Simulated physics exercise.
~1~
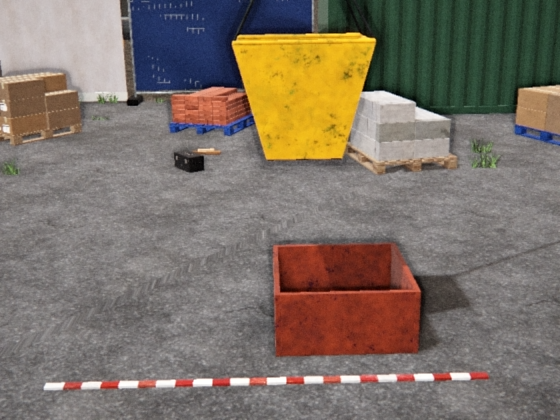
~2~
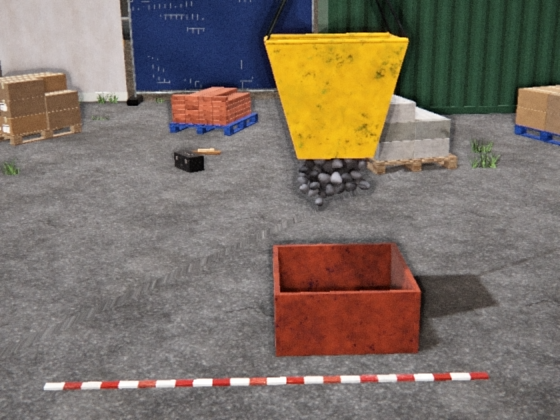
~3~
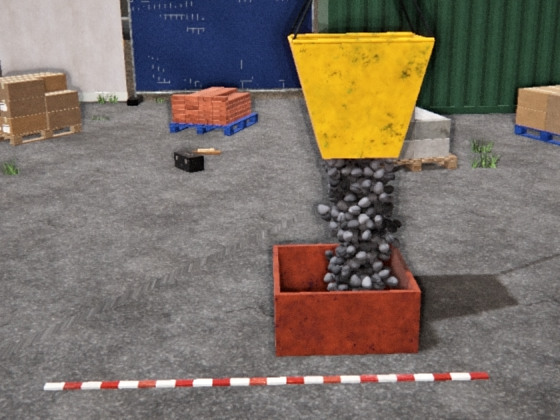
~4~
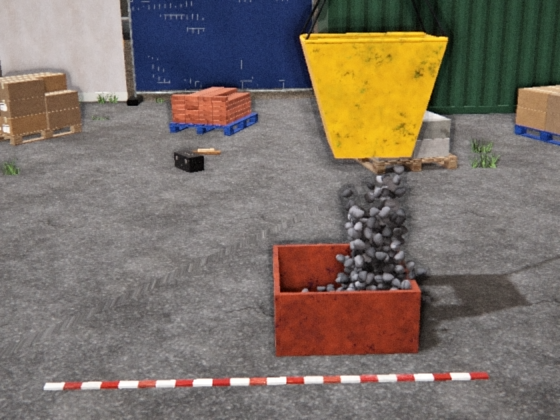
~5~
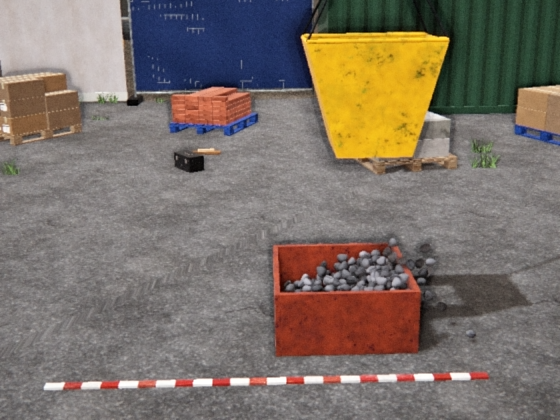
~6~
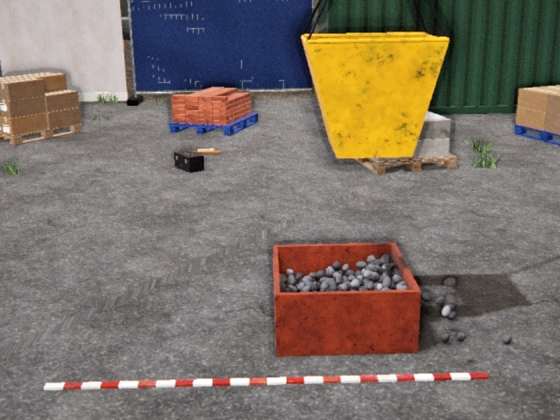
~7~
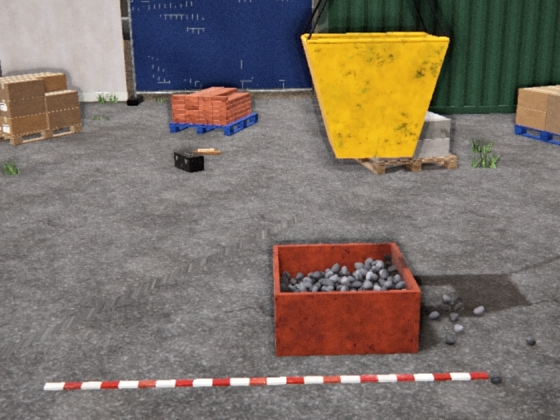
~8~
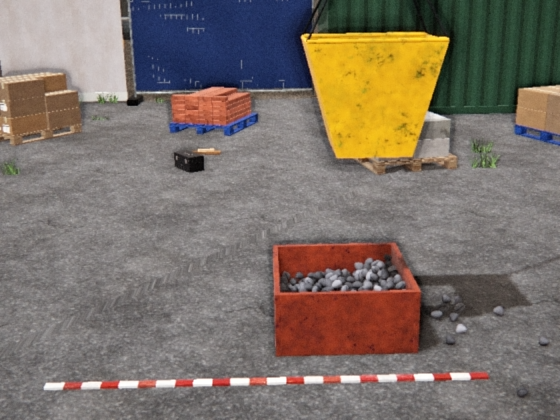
A yellow skip moved to the right above a paved yard and dropped a stream of round grey stones into a red bin, where nearly all of them settled, while a few spilled over and came to rest on the ground to its right.
